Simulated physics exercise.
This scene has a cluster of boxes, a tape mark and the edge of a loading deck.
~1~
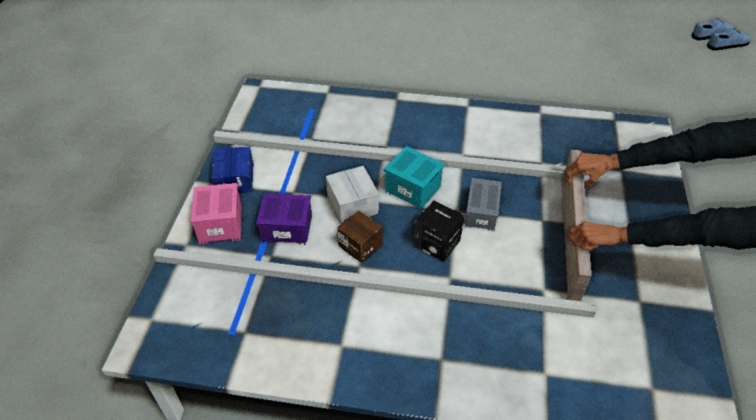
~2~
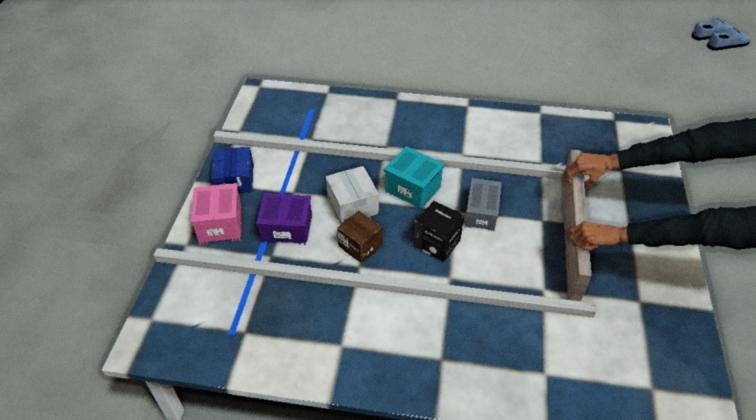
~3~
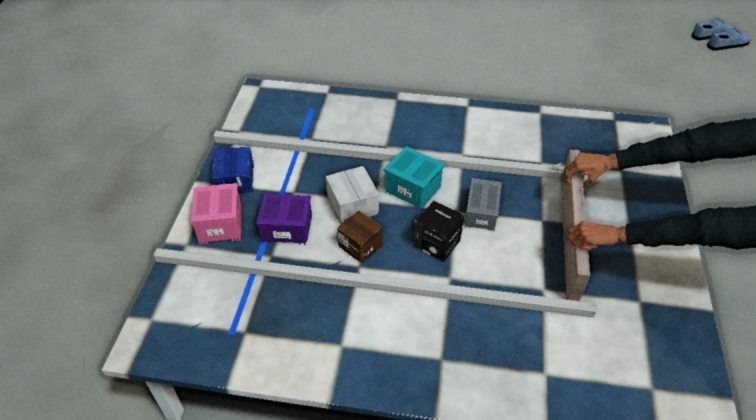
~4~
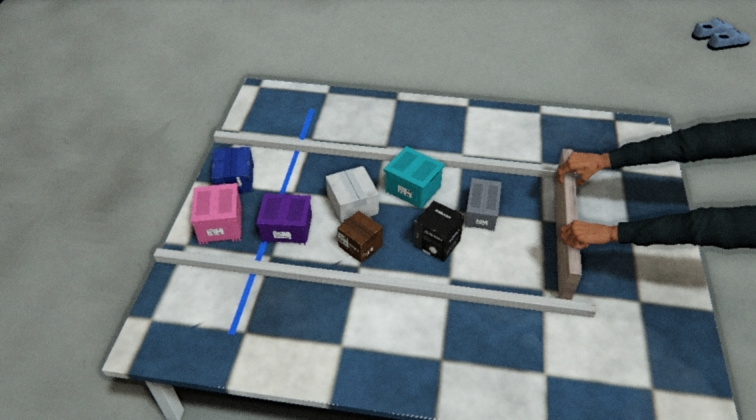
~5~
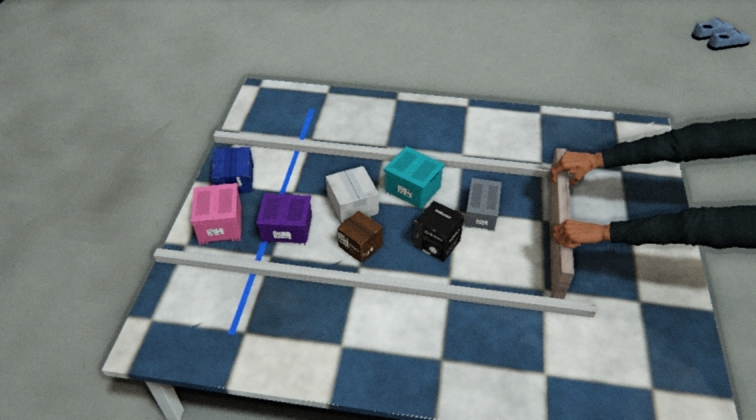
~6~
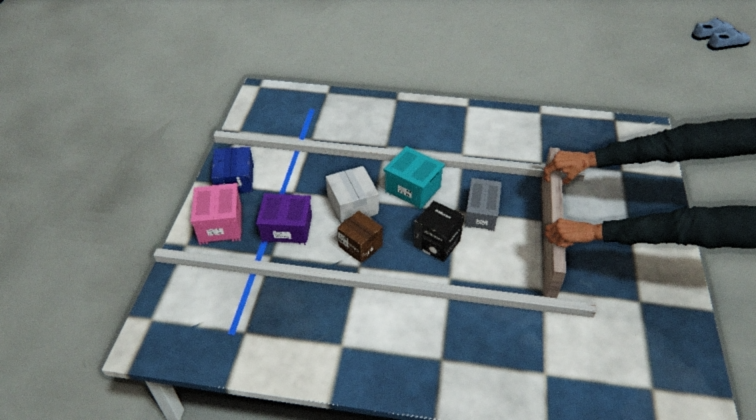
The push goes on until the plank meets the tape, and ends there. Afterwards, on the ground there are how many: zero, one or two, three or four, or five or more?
On the ground there are one or two.
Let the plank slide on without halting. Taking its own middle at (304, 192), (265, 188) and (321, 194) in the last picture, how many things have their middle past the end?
The counts are 1, 3 and 0, in that order.
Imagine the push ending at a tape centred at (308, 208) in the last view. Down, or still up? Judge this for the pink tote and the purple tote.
The pink tote comes off and the purple tote keeps its place.
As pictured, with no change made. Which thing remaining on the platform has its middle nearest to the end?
It's the purple tote.
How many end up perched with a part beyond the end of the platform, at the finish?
1 overhanging.
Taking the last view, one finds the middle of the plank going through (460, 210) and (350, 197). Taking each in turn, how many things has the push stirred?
The first count is 3, and then it's 7.
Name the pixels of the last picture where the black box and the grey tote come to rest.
They end up close to (250, 215) and (268, 181).
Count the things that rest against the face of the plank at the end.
I count 2 of them.
Soon after, none off yet; blue parcel at rest near (233, 171); pink tote at rest near (218, 214); purple tote at rest near (286, 219).
At rest, the number that fall off is one or two; fallen, pink tote and blue parcel.
